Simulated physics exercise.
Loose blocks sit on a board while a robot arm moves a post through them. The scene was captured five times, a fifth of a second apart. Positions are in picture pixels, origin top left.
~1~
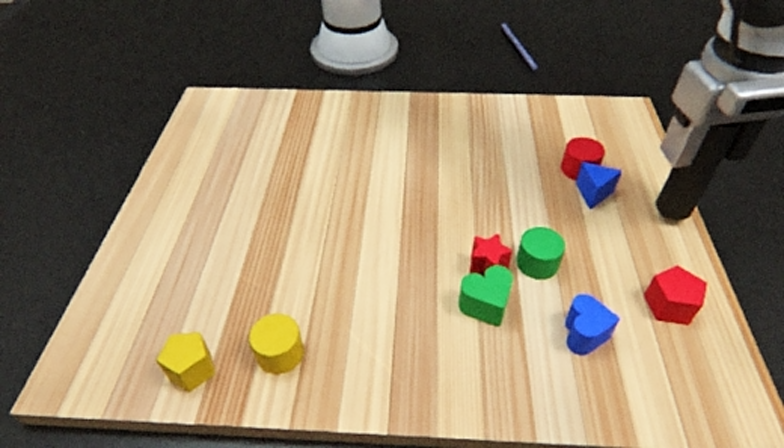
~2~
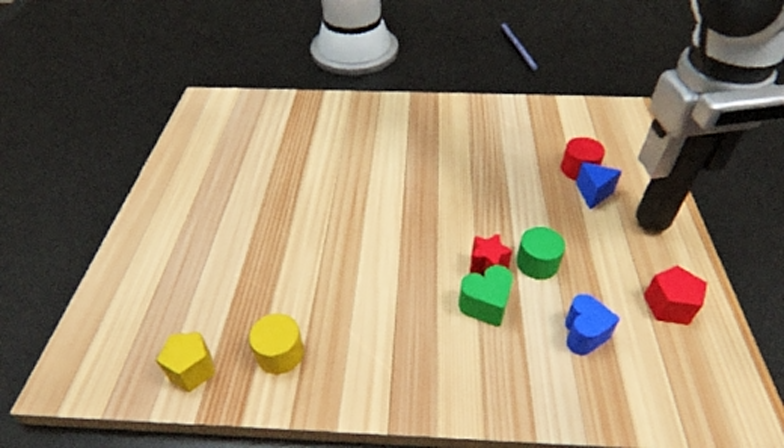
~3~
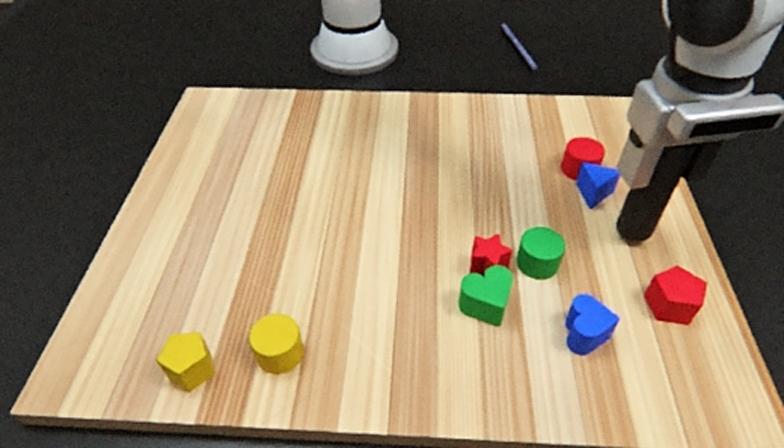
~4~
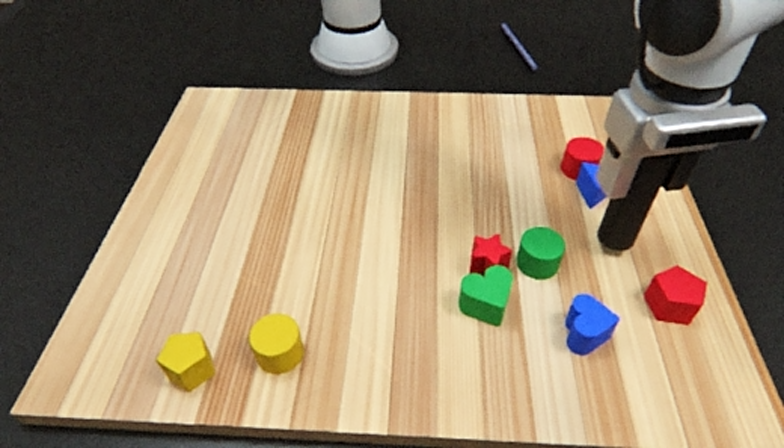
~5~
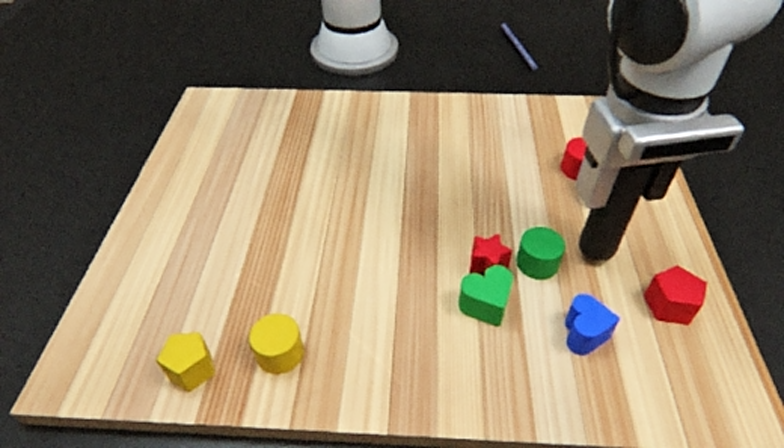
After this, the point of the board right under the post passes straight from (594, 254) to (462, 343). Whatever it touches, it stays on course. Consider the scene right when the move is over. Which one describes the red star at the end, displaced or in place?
That block is shifted.
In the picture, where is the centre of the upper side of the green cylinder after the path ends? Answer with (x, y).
Its top face will be centred at roughly (515, 244).
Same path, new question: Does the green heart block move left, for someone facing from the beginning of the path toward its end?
My answer is no.
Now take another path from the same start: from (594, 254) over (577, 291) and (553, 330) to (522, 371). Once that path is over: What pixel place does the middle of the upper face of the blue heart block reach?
My best guess is (594, 345).
On the path given first. One third of the way, post (555, 274); red star (483, 249), turned 20° clockwise; green cylinder (520, 244).
Two thirds of the way, post (511, 304); green heart block (472, 286); red star (478, 248), turned 15° clockwise; green cylinder (515, 244).
At the end, post (463, 337); green heart block (447, 287), turned 25° clockwise; red star (478, 248), turned 15° clockwise; green cylinder (515, 244); blue heart block in place.
